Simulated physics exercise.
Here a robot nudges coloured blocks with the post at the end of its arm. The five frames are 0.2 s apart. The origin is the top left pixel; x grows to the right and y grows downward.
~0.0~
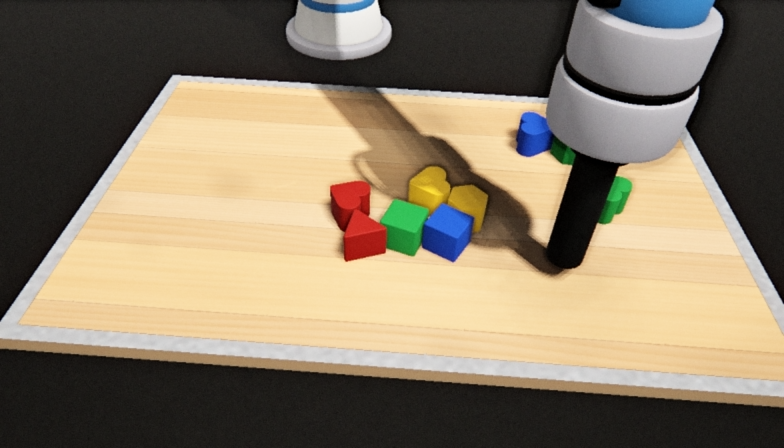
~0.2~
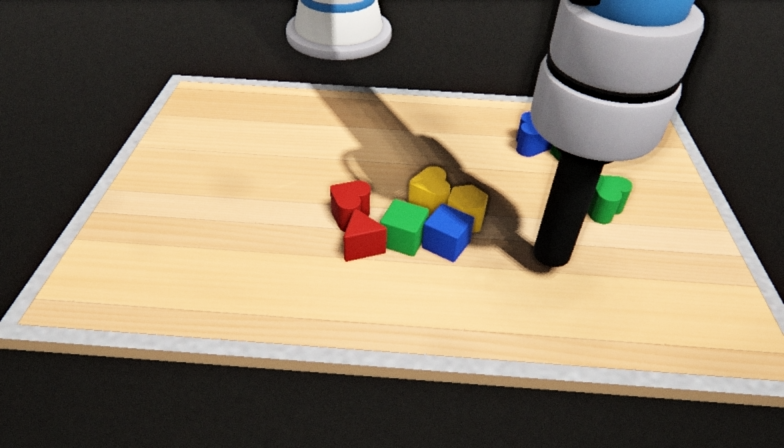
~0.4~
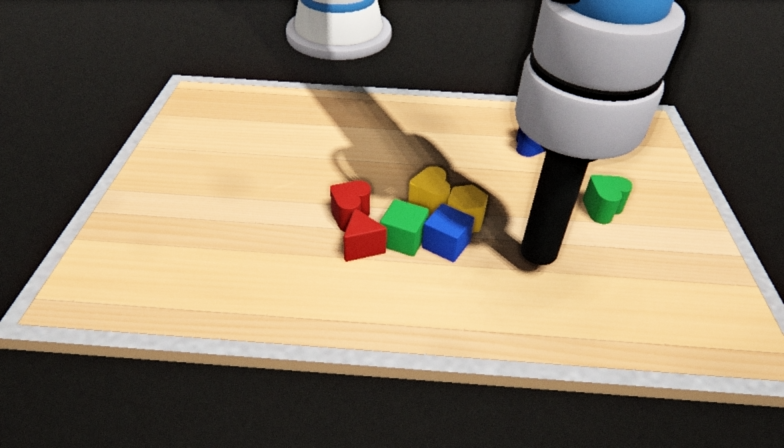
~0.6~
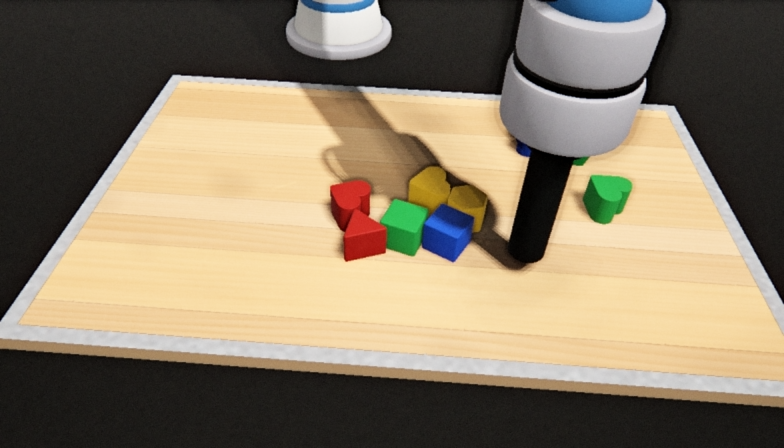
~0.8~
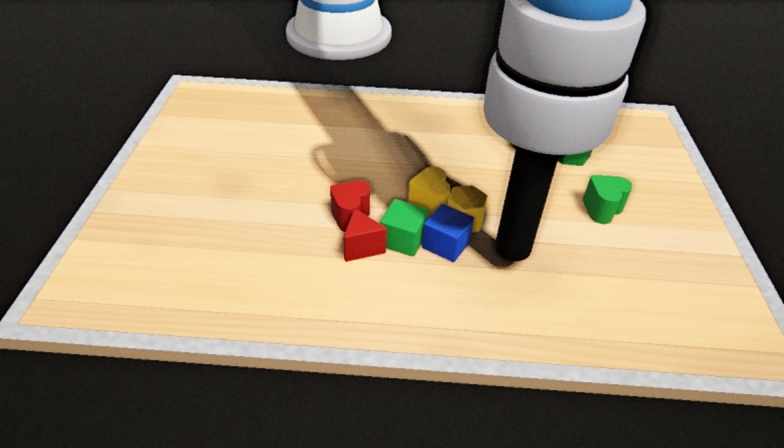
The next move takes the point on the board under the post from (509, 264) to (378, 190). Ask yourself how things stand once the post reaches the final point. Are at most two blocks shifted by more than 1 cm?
The answer is no.
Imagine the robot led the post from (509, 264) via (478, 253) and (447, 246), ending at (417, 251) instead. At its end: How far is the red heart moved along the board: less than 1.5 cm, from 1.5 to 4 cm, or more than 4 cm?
It moves a fair bit, 1.5 to 4 cm.
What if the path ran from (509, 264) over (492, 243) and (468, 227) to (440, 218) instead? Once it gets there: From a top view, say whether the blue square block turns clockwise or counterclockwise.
Rotates counter-clockwise.
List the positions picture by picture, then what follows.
In the first frame, tip of the post at (564, 256), middles of tops, red heart at (350, 193), red triangular block at (362, 224), green square block at (405, 215), yellow heart at (432, 180), blue square block at (450, 220), yellow six-sided block at (468, 196).
In the second frame, post at (551, 254), nothing pushed.
In the third frame, post at (539, 253), nothing pushed.
In the fourth frame, post at (526, 251), nothing pushed.
In the fifth frame, post at (513, 249), red heart at (350, 193), red triangular block at (362, 224), green square block at (405, 215), yellow heart at (432, 180), blue square block at (450, 220), yellow six-sided block at (468, 196).
What follows on the original path. One third of the way, post at (463, 223); red triangular block at (356, 227); green square block at (389, 211), turned 15° anticlockwise; yellow heart at (427, 177); blue square block at (428, 212), turned 25° anticlockwise; yellow six-sided block at (464, 190), turned 20° clockwise.
Two thirds of the way, post at (417, 197); red heart at (330, 191), turned 35° clockwise; red triangular block at (336, 235); green square block at (352, 209), turned 55° anticlockwise; yellow heart at (413, 163), turned 20° clockwise; blue square block at (384, 195), turned 65° anticlockwise; yellow six-sided block at (460, 182), turned 50° clockwise.
At the end, post at (379, 175); red heart at (323, 190), turned 35° clockwise; red triangular block at (335, 237); green square block at (346, 211), turned 70° anticlockwise; yellow heart at (402, 149), turned 90° clockwise; blue square block at (371, 191), turned 80° anticlockwise; yellow six-sided block at (460, 182), turned 50° clockwise.
